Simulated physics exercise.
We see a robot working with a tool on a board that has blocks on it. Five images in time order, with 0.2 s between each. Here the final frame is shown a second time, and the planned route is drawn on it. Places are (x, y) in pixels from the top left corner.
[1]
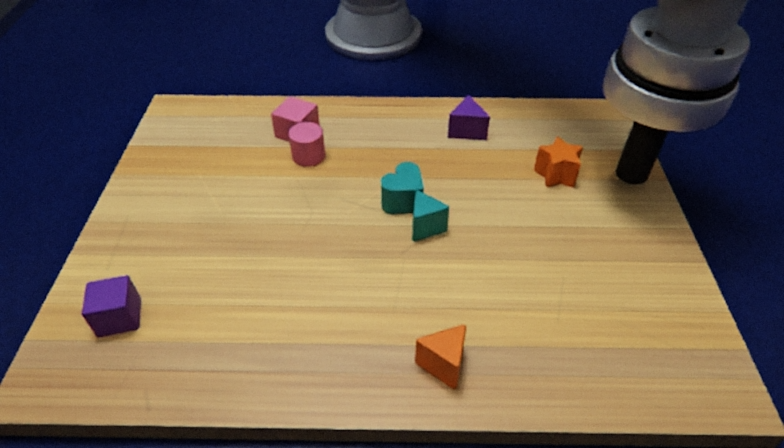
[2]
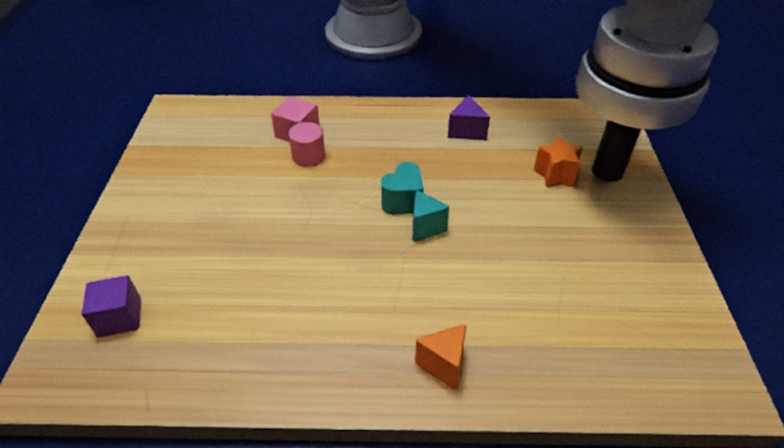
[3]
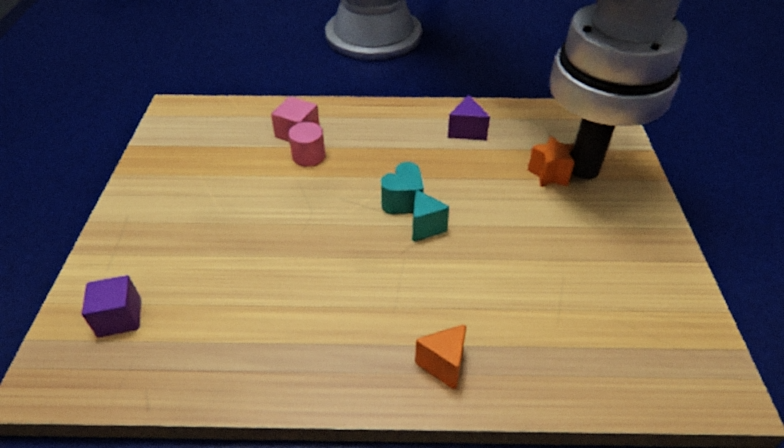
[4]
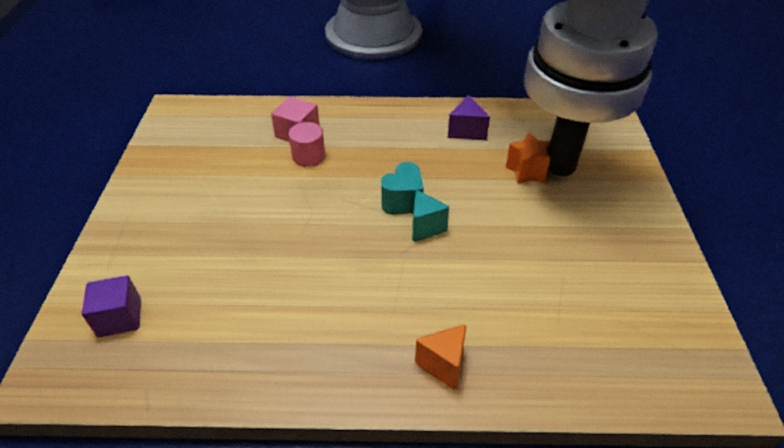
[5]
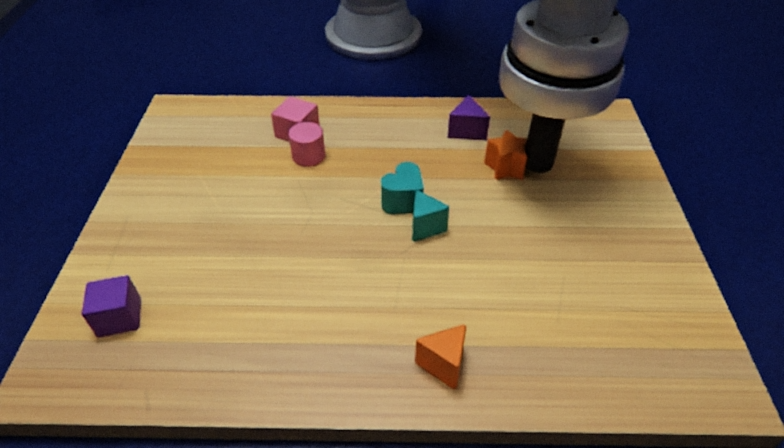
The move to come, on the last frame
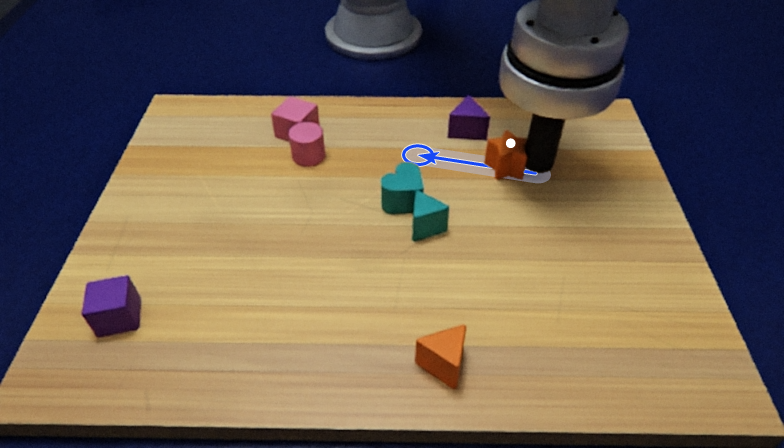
A pale wooden board lies on a dark blue surface, seen from above at a slant by a still camera. Pink blocks sit at upper left, a purple triangle at the top, teal blocks near the middle, a purple cube at lower left, an orange triangle below and an orange star at upper right. A robot arm's black-tipped tool moves left, meets the star and pushes it leftward.
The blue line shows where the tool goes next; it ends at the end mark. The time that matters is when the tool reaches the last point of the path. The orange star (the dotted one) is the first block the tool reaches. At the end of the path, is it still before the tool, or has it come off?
Still leading.
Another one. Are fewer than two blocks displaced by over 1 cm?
I expect so.
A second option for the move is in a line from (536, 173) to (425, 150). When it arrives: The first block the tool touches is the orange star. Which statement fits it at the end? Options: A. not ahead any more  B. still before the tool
It's B.
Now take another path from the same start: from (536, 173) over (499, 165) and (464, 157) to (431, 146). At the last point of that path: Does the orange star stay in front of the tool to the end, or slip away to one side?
By the time the path ends, the orange star is still sitting right in front of the tool.
The line goes in a line from (536, 173) to (418, 155); the dot is on the orange star.
What follows on the original path. One third of the way, tool at (496, 157); orange star at (469, 137).
Two thirds of the way, tool at (457, 151); orange star at (429, 131).
At the end, tool at (418, 145); purple three-sided block unmoved; orange star at (391, 125).
